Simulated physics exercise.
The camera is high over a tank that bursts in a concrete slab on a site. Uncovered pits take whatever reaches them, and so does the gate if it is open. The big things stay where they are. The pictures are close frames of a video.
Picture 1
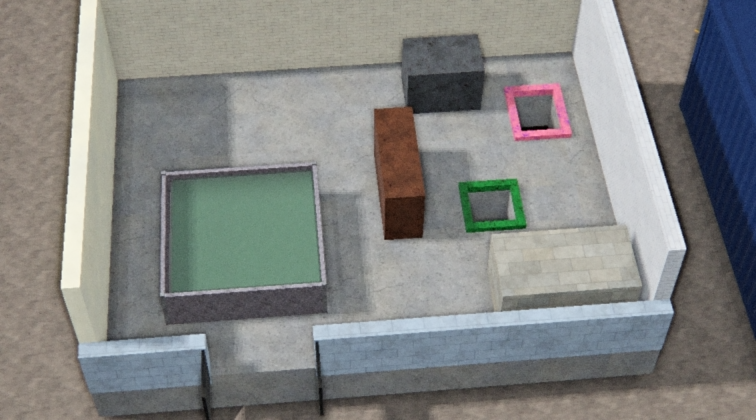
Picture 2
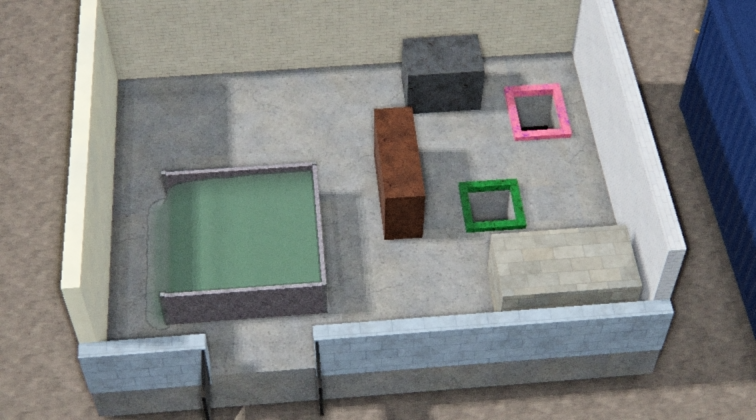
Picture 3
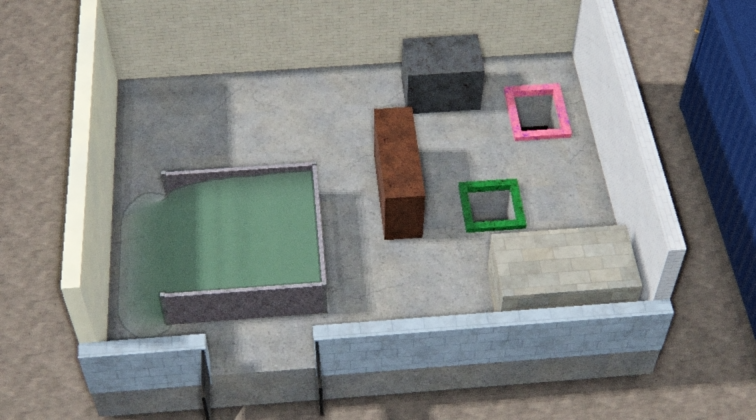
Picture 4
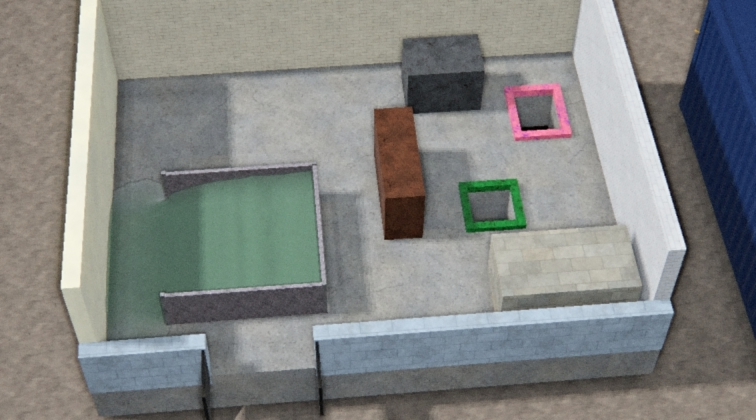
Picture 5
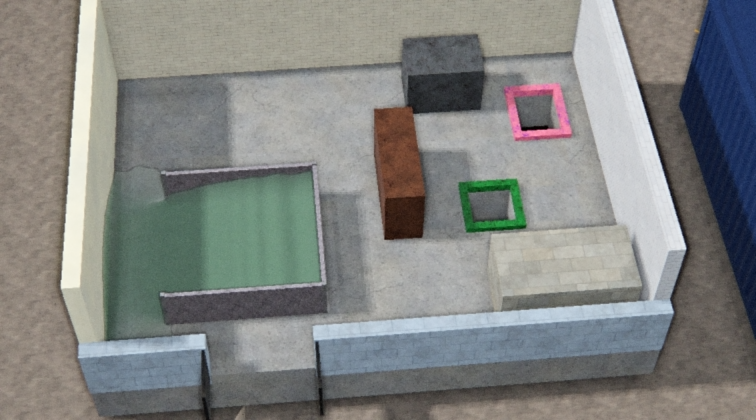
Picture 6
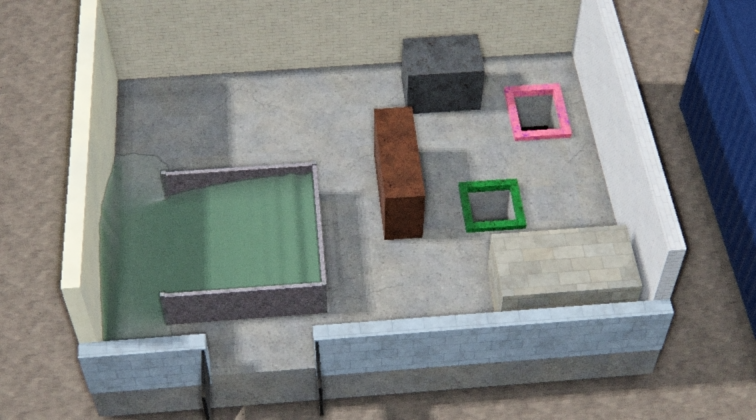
In this clip, seen from above, the left side of a tank of green water opens on a walled concrete slab, and the water pours out leftward, reaches the cream wall and spreads along it.
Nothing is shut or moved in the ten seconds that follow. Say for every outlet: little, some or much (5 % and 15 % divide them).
The gate takes from 5 to 15 %; the green pit takes less than 5 %; the pink pit takes less than 5 %.
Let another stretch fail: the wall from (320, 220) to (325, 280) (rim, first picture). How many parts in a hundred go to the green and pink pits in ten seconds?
In per cent: Green 10, pink 2.
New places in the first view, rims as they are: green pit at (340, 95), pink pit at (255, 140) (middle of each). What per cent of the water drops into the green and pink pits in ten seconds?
Per cent: Green 6, pink 0.
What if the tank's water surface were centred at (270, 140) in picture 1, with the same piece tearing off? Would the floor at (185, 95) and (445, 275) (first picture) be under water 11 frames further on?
In turn: Covered, clear.
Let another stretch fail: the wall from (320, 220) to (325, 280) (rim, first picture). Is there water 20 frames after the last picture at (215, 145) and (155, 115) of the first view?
As listed: Free of water, no water.
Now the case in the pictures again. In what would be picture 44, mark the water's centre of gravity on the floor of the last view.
Around (282, 212).
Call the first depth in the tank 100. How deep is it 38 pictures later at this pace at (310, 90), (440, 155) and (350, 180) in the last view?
In that order: 10, 12 and 6 per cent.
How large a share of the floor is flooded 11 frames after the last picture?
Close to 30 %.
A moment on, water covers 15 % of the floor; the gate 0 %, the green pit 0 %, the pink pit 0 %.
Next, water covers 30 % of the floor; the gate 0 %, the green pit 0 %, the pink pit 0 %.
Then, water covers 45 % of the floor; the gate 2 %, the green pit 0 %, the pink pit 0 %.
Later, water covers 85 % of the floor; the gate 5 %, the green pit 0 %, the pink pit 0 %.
In the end, water covers 95 % of the floor; the gate 7 %, the green pit 0 %, the pink pit 0 %.
